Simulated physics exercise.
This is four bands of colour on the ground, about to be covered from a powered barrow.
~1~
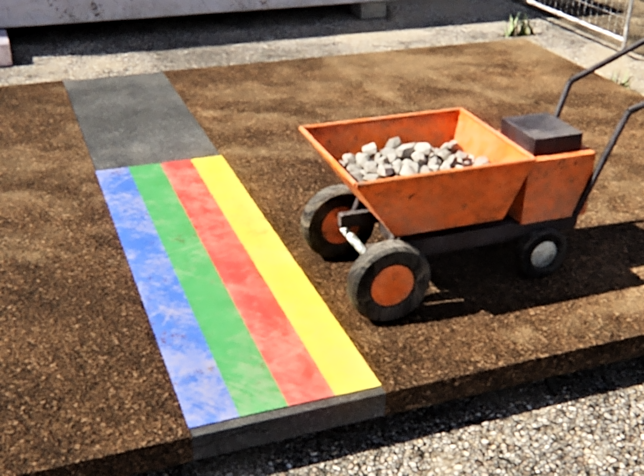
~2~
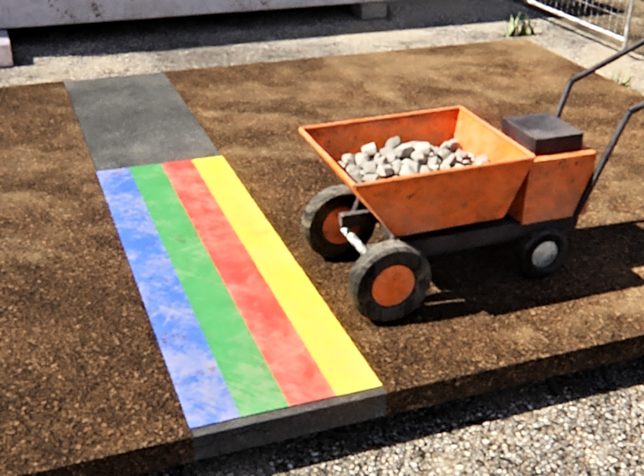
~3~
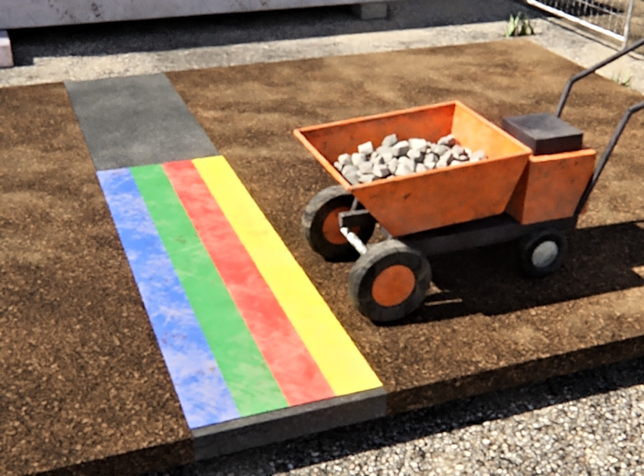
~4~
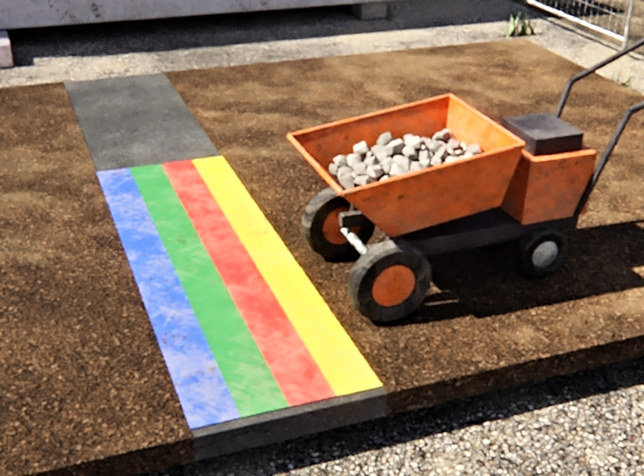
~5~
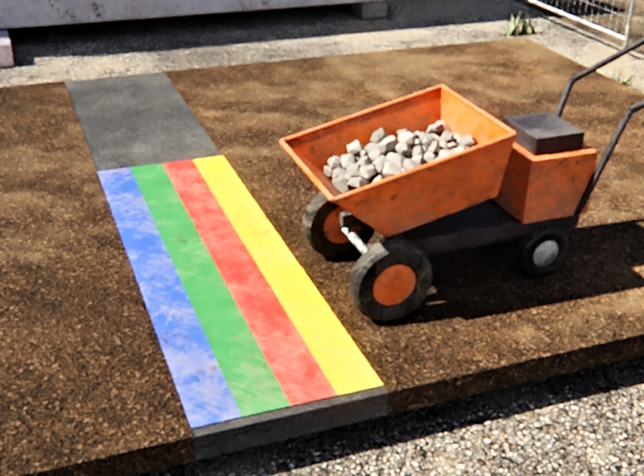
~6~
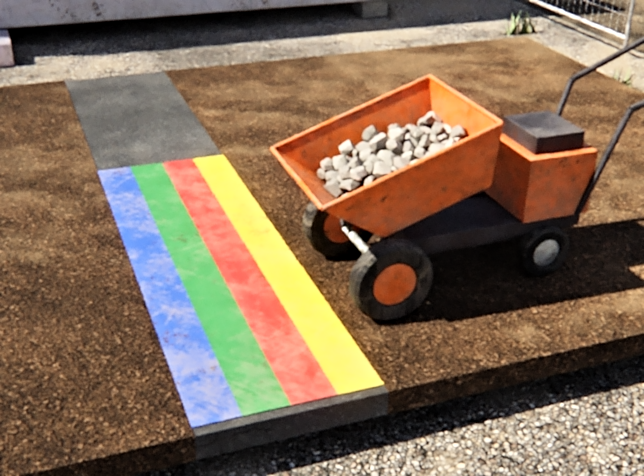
The video shows an orange powered barrow loaded with broken grey stones beside blue, green, red and yellow bands on the ground. Its skip, level at first, gradually tilts forward to the left while the wheels stay still.
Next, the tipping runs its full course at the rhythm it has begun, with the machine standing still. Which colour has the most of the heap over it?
The green one gets the largest share.
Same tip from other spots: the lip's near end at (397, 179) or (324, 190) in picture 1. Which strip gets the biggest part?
The first try: The strip in red. The second: The strip in blue.
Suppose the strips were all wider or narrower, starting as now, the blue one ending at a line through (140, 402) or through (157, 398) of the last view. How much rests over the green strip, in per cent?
The first gives 30 %, the second 40 %.
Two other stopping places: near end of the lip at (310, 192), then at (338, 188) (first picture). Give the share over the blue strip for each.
Roughly 30 per cent, and 30 per cent.
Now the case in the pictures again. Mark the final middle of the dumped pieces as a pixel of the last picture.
Roughly at (209, 307).
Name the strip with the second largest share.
Next in line is the strip in blue.
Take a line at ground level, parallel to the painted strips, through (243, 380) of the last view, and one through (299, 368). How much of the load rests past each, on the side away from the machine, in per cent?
Near 40 % and 70 %.
Shortly afterwards, skip tipped steeply; the whole lot in the skip.
Next, skip tipped right over; the bulk in the skip; only a few over the red strip; a little over the green strip.
Some moments later, skip tipped right over; near a third in the skip; a little over the red strip; near a third over the green strip; near a quarter over the blue strip; a little off the paint.
In the end, skip tipped right over; near a quarter in the skip; none at all over the yellow strip; a little over the red strip; near a third over the green strip; near a quarter over the blue strip; a little off the paint.
